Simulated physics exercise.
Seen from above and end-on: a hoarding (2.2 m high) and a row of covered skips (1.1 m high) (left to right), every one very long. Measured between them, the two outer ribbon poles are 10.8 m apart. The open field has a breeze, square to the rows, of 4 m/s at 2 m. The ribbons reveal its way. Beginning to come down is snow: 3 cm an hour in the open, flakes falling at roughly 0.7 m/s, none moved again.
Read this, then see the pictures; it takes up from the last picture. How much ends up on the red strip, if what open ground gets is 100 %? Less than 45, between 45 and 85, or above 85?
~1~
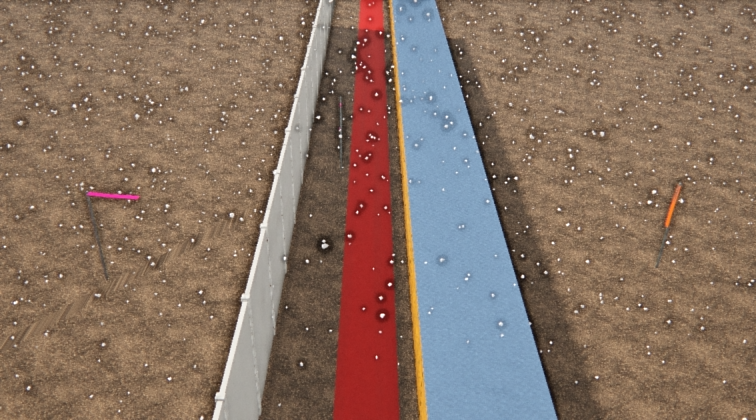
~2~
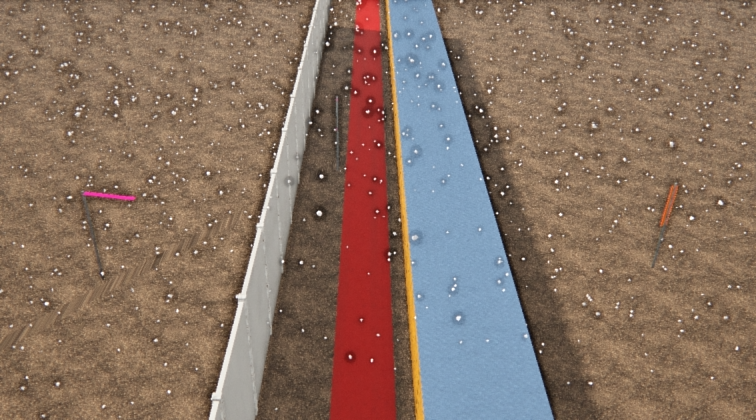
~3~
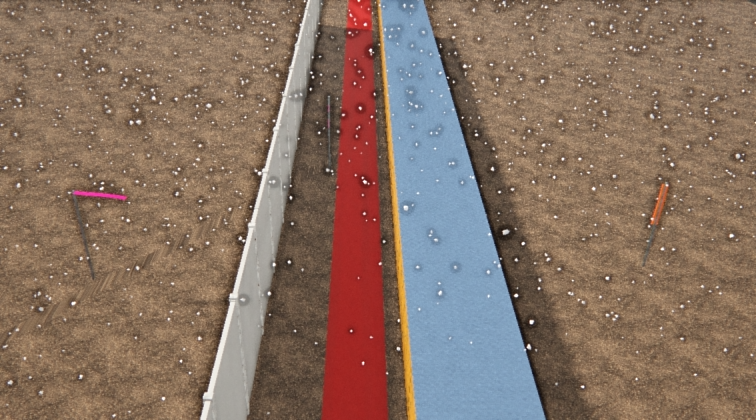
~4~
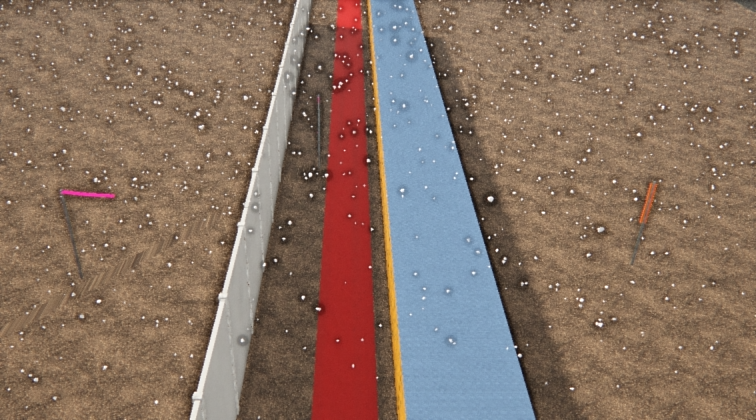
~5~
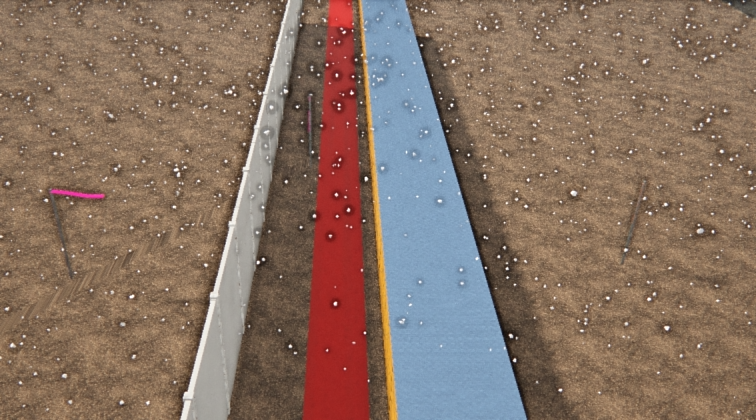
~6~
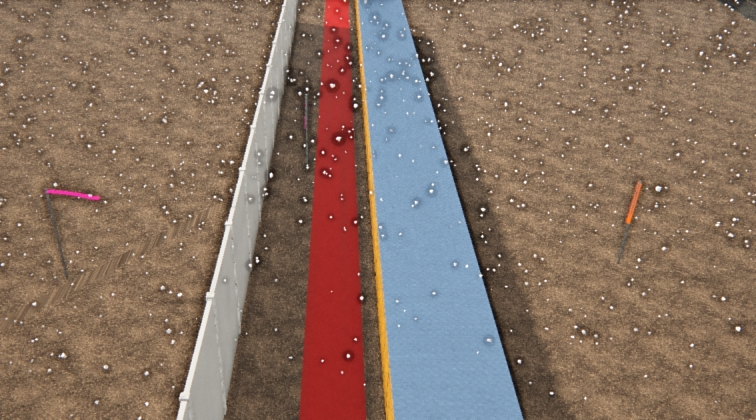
It comes to from 45 to 85 % of what open ground receives.
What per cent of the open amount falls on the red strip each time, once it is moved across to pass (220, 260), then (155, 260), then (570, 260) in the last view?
First around 100 percent, next around 100 percent, last around 80 percent.
In 10 minutes the red strip collects 3 mm against 5 mm in the open.
In 30 minutes the red strip collects 10 mm against 15 mm in the open.
In 60 minutes the red strip collects 21 mm against 30 mm in the open, so the red strip has 70 % of the open amount; the left half of it has 66 %, the right half 73 %.
